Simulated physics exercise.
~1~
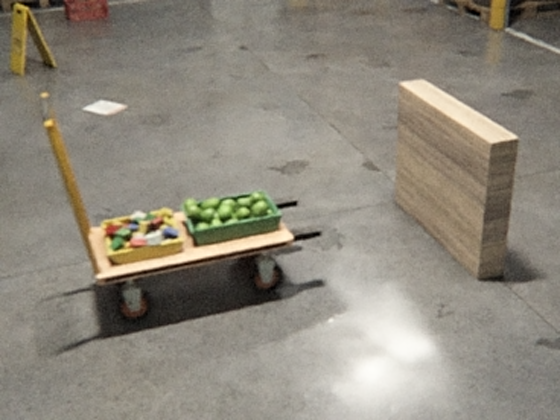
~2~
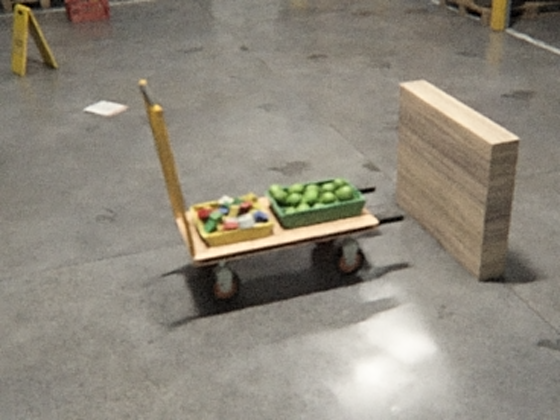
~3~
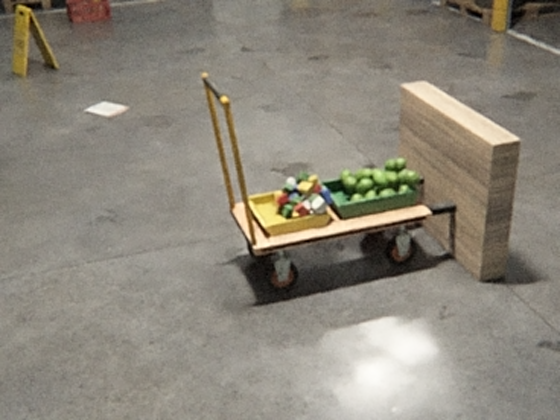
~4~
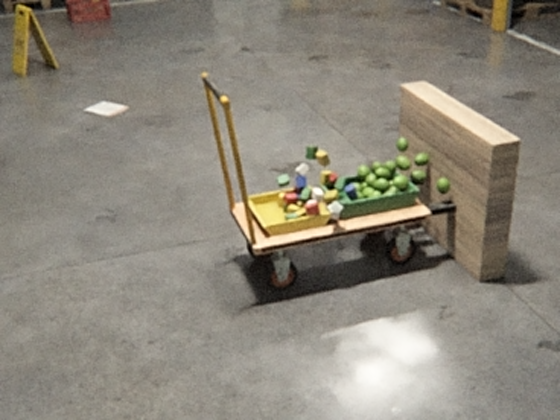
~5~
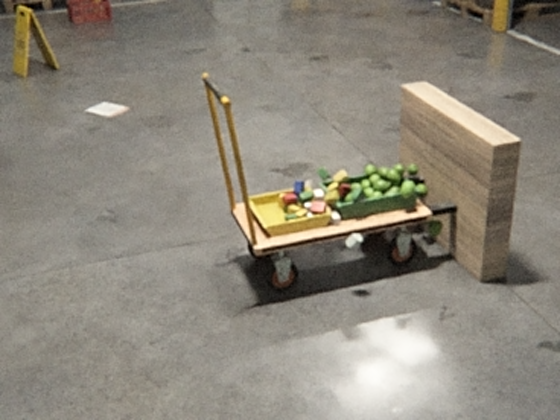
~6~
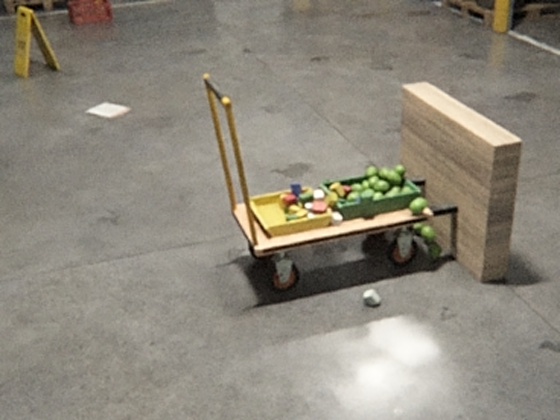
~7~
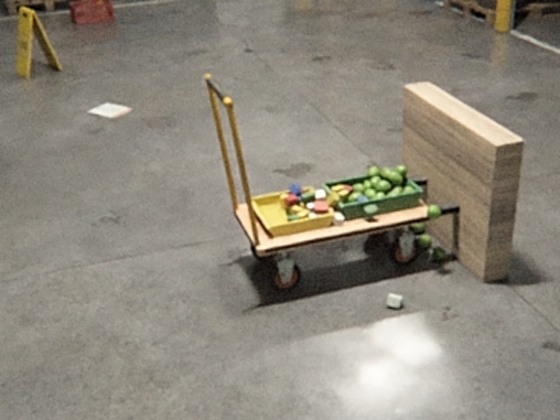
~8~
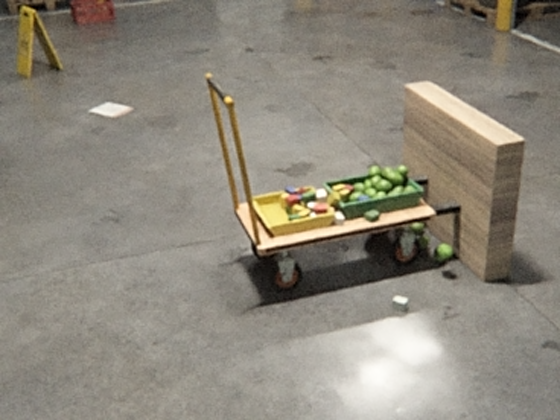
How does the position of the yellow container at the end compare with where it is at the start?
At the start the yellow container is on the left side of the view, well away from the low wall. By the end it is farther right and slightly higher in view, much closer to the wall.
In the video, a trolley carrying a yellow container of toy bricks and a green container of limes rolls right and stops against a low wall. Bricks and limes fly up and forward, and some spill out, with a pale brick and a lime ending on the floor.
